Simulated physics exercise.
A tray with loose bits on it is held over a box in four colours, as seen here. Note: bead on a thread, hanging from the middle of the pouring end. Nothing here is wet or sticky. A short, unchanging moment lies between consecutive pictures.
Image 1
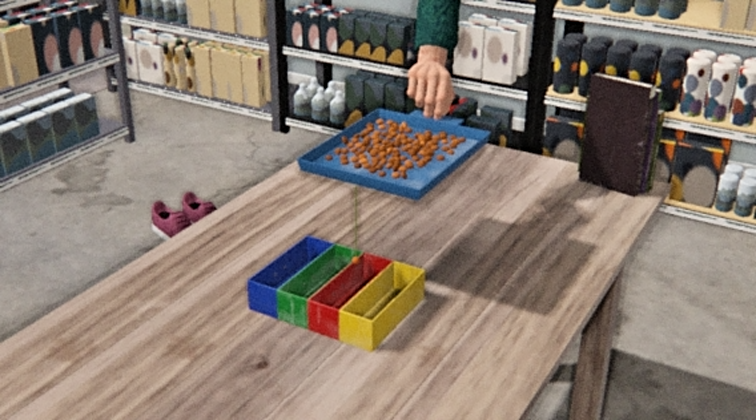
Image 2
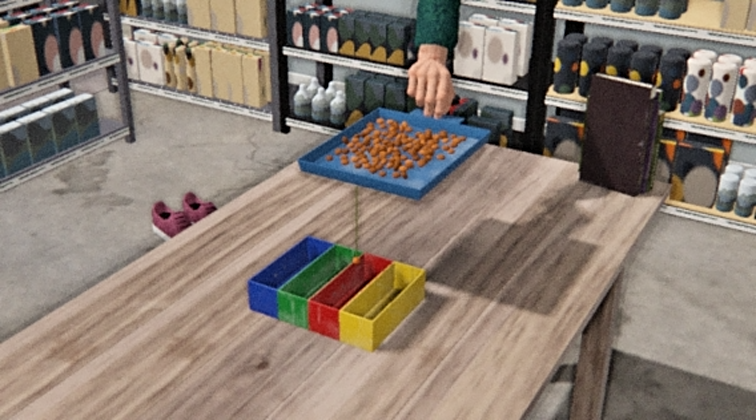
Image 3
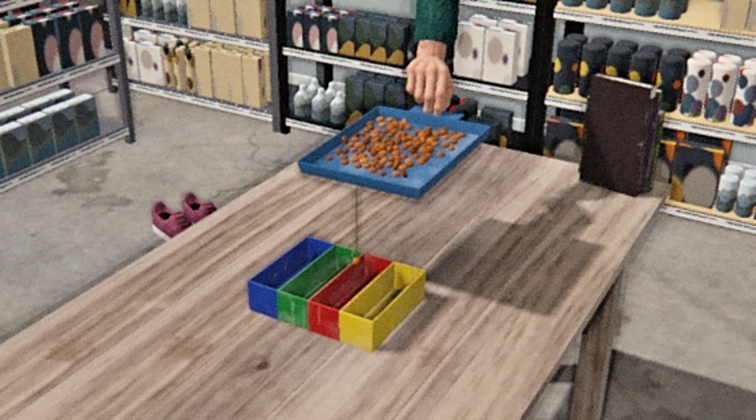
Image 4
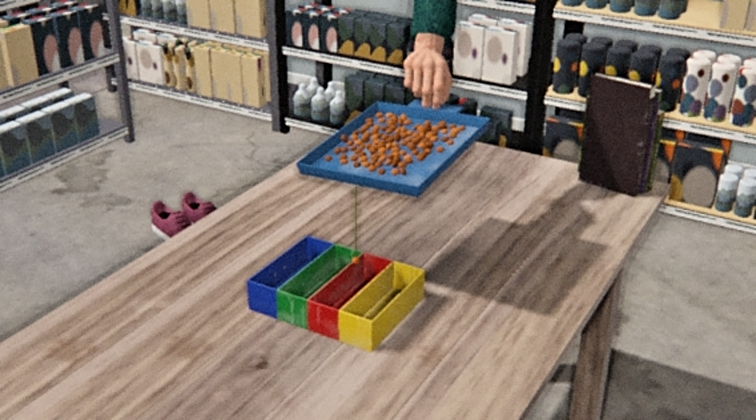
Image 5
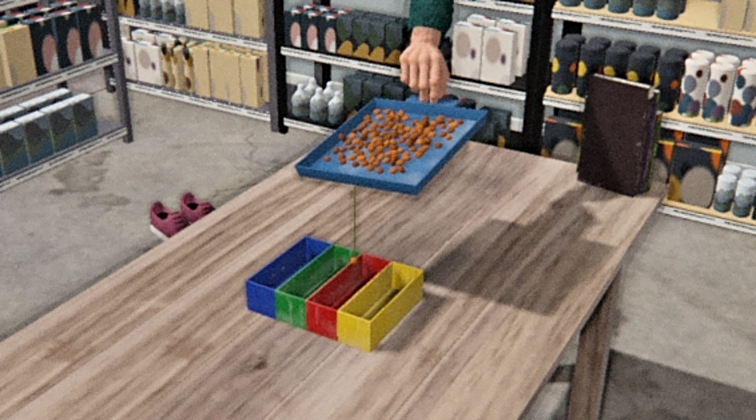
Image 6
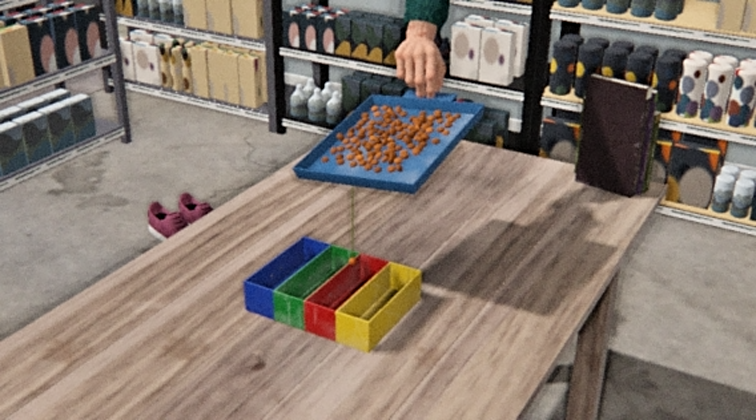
The footage shows a hand holding a blue tray of small brown bits above a box with blue, green, red and yellow cells on a wooden table, then tilting the tray slightly while the bits stay on it.
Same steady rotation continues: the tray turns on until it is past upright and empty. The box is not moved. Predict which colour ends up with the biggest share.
The biggest share goes to blue.
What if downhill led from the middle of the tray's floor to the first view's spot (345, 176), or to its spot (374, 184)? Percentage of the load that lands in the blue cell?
The share is 50 per cent in the first and 0 per cent in the second.
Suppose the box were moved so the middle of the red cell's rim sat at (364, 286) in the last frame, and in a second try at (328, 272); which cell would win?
The cell in blue; the cell in green.
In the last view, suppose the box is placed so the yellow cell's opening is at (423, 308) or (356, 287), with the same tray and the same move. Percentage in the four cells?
Roughly 0 per cent, and 100 per cent.
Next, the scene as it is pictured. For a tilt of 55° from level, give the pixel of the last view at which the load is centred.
Somewhere around pixel (327, 157) in the last picture.
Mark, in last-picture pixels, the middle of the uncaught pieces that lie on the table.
The centre sits near (241, 270).
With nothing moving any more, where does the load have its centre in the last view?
Around (299, 278), give or take.
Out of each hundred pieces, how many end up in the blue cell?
It comes to about 80 per cent of the load.
Just after the last frame, tray tipped steeply; almost all on the tray; just a few falling or outside the box.
A moment on, tray tipped right over; roughly a third on the tray; roughly half in the blue cell; just a few in the green cell; about a tenth falling or outside the box.
Further on, tray tipped past a quarter turn; the larger part in the blue cell; about a tenth in the green cell; about a tenth falling or outside the box.
When it is over, tray tipped past a quarter turn; the larger part in the blue cell; about a tenth in the green cell; not one in the yellow cell; not one in the red cell; about a tenth outside the box.
